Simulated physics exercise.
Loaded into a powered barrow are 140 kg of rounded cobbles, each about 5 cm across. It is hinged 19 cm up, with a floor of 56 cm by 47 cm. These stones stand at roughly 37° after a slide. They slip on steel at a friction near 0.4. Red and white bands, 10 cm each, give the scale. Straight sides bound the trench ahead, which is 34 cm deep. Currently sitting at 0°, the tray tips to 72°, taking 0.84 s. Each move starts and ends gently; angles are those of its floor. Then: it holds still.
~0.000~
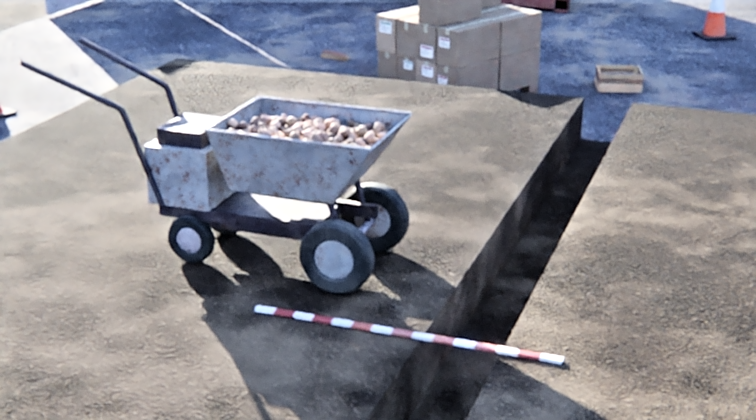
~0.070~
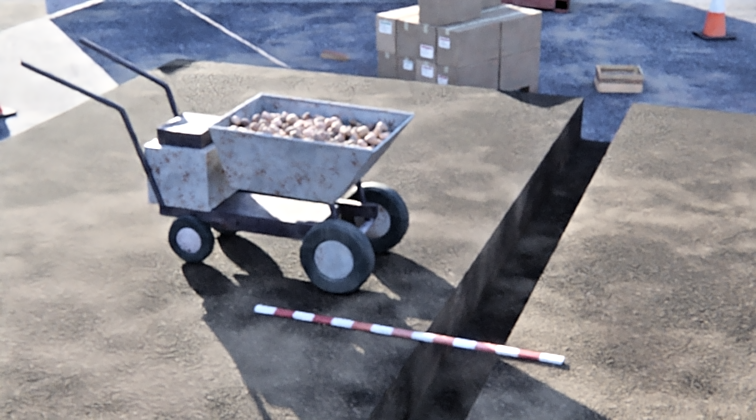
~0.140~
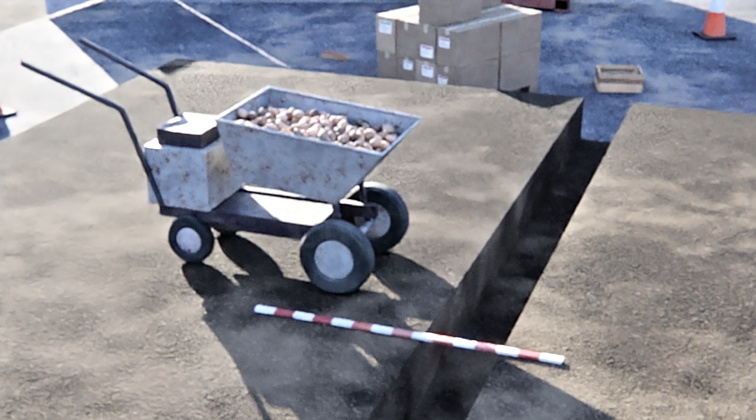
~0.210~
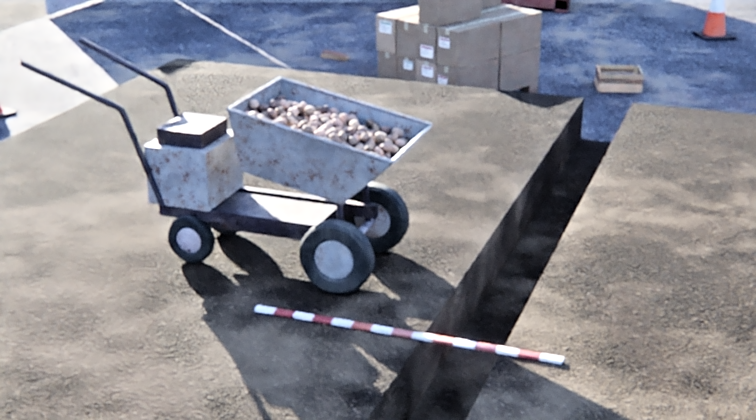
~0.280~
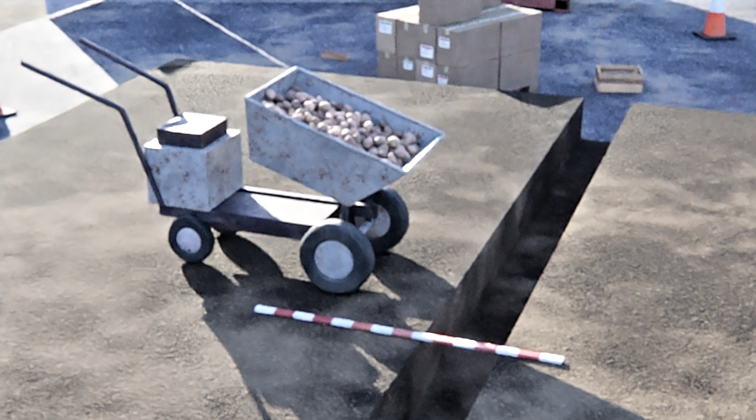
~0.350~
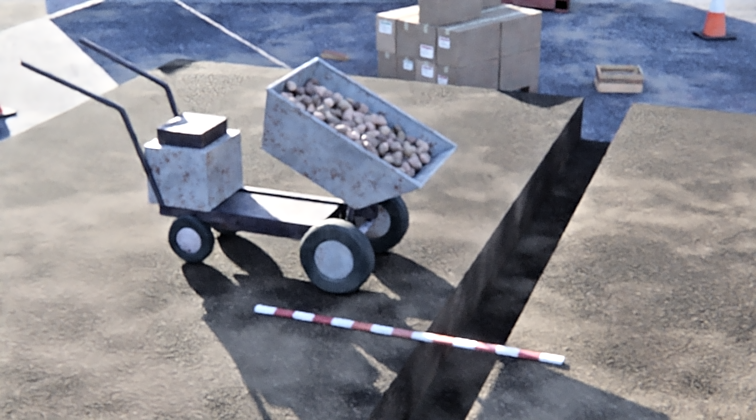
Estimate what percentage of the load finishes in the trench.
Roughly 76 percent.
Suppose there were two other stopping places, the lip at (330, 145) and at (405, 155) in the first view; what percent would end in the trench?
95 and 40 %.
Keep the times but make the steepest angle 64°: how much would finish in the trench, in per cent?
About 60 per cent would end up in the trench.
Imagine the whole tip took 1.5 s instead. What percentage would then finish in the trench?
With that change, it comes to around 90 per cent.
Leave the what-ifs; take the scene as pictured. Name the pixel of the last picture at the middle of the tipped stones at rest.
The middle should be near (507, 334).
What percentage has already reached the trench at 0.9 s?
Around 30 per cent of it.
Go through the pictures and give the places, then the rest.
In the first frame, the tray is at 0°, its lip at (370, 150); the top of the load is at (303, 125).
In the second frame, the tray is at 1°, its lip at (373, 151); the top of the load is at (295, 122); the stones move at 0.3 m/s on average.
In the third frame, the tray is at 5°, its lip at (381, 155); the top of the load is at (291, 117); the stones move at 0.7 m/s on average.
In the fourth frame, the tray is at 11°, its lip at (393, 163); the top of the load is at (288, 107); the stones move at 0.9 m/s on average.
In the fifth frame, lip at (406, 173), floor tilted 19°, highest stones at (295, 98); the stones move at 1.1 m/s on average.
In the sixth frame, lip at (420, 187), floor tilted 27°, highest stones at (310, 90); the stones move at 1.2 m/s on average.
After 0.6 s the floor is at 61°; 100 % in the tray; the foremost stones are at (462, 225).
After 0.9 s the floor is at 72°; 63 % in the tray, 32 % in the trench, 5 % past the trench; the foremost stones are at (549, 301).
After 1.3 s the floor is at 72°; 26 % in the tray, 50 % in the trench, 24 % past the trench; the foremost stones are at (694, 322).
After 3.2 s the floor is at 72°; 0 % in the tray, 76 % in the trench, 24 % past the trench; the foremost stones are past the picture's edge.
